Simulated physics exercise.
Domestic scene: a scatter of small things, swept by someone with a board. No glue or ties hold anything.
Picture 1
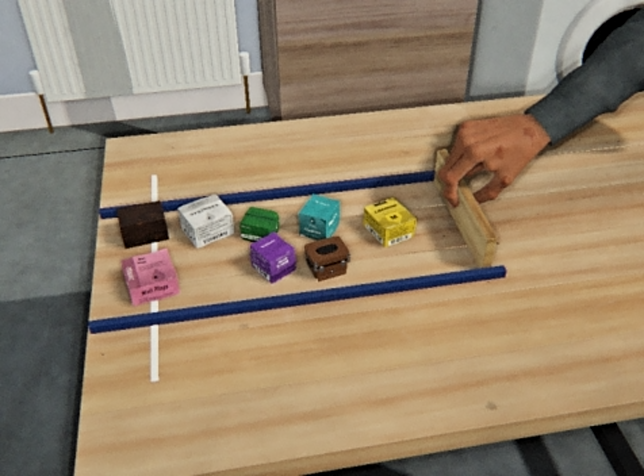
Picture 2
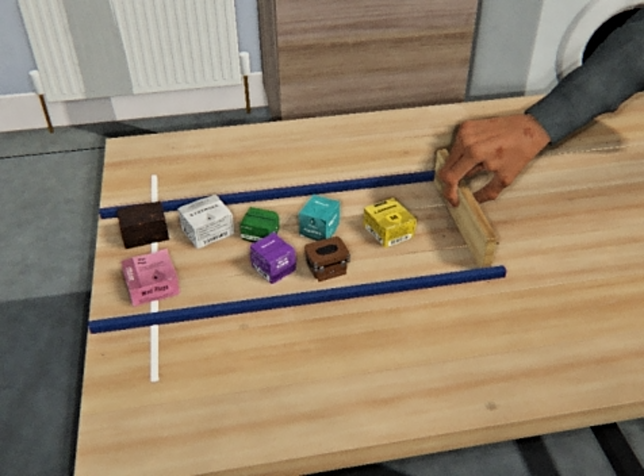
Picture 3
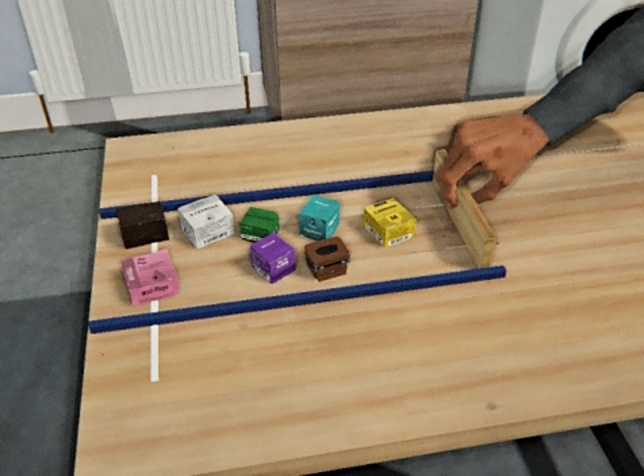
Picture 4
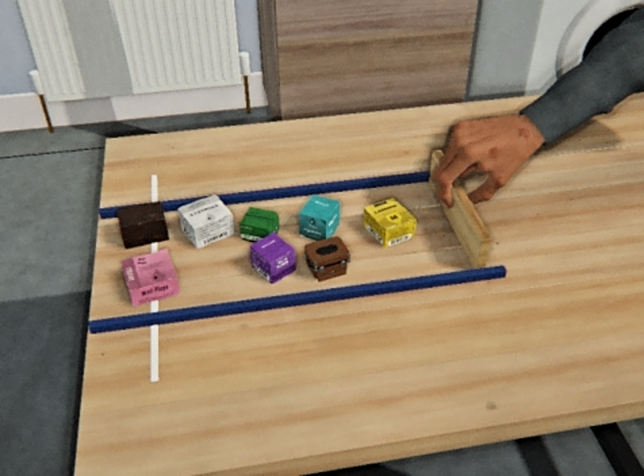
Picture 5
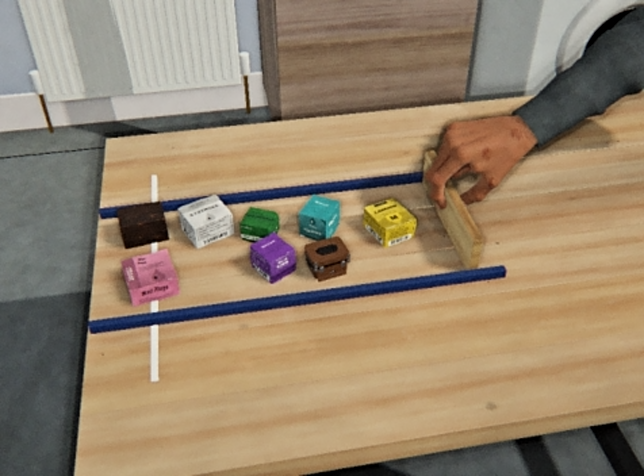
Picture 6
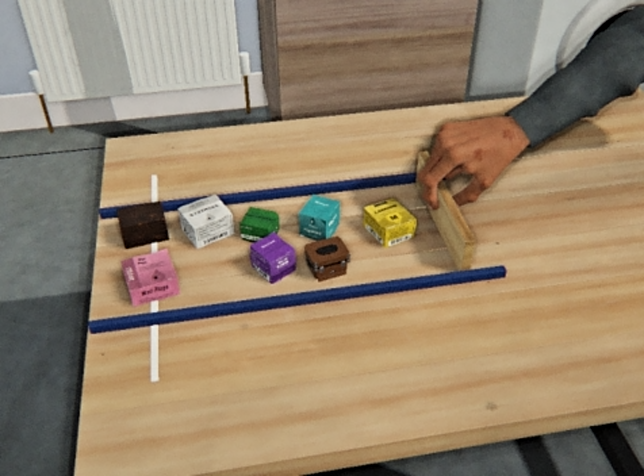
A hand in a dark sleeve grips a wooden board at the right of a pale wooden table, seen from above at an angle in a room with a radiator. Between two blue rods sit small black, white, green, turquoise and yellow boxes, with pink, purple and brown ones nearer, and white tape at left. The hand slides the board slightly left; the boxes and camera stay still.
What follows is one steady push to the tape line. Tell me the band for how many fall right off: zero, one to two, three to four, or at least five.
Once the push stops, three or four will be gone from the table.
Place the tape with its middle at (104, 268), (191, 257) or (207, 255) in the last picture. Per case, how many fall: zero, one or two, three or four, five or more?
Taking the tapes one at a time, the count is more than four, then just one or two, then one or two.
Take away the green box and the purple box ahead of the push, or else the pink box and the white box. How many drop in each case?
That makes 2 fallen, then 1 fallen in the other try.
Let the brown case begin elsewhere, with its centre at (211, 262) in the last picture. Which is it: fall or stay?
It stays on.
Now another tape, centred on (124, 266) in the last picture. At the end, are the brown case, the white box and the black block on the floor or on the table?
Observed: Brown case hangs on; white box slides off; black block slides off.
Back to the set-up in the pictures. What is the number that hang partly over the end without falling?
It would come to 2.
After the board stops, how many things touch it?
It touches 2.
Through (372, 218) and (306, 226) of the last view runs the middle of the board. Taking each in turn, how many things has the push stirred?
One spot: 2. Other spot: 7.
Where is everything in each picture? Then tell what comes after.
Black block (143, 225); pink box (150, 277); white box (206, 221); board (463, 207); tape (155, 262), in the first picture.
Pink box (151, 277); turquoise box (320, 219), in the second picture.
White box (207, 221); purple box (273, 258), in the third picture.
Black block (143, 225); board (457, 207), in the fourth picture.
Pink box (151, 277); yellow box (389, 222), in the fifth picture.
Black block (143, 225); pink box (151, 277); white box (207, 221); board (443, 209); tape (155, 262), in the sixth picture.
Soon after, none off yet; black block at rest near (143, 225); pink box at rest near (151, 277); white box displaced a little near (195, 222).
In the end, the number that fall off is three or four; gone, green box, white box, pink box and black block.
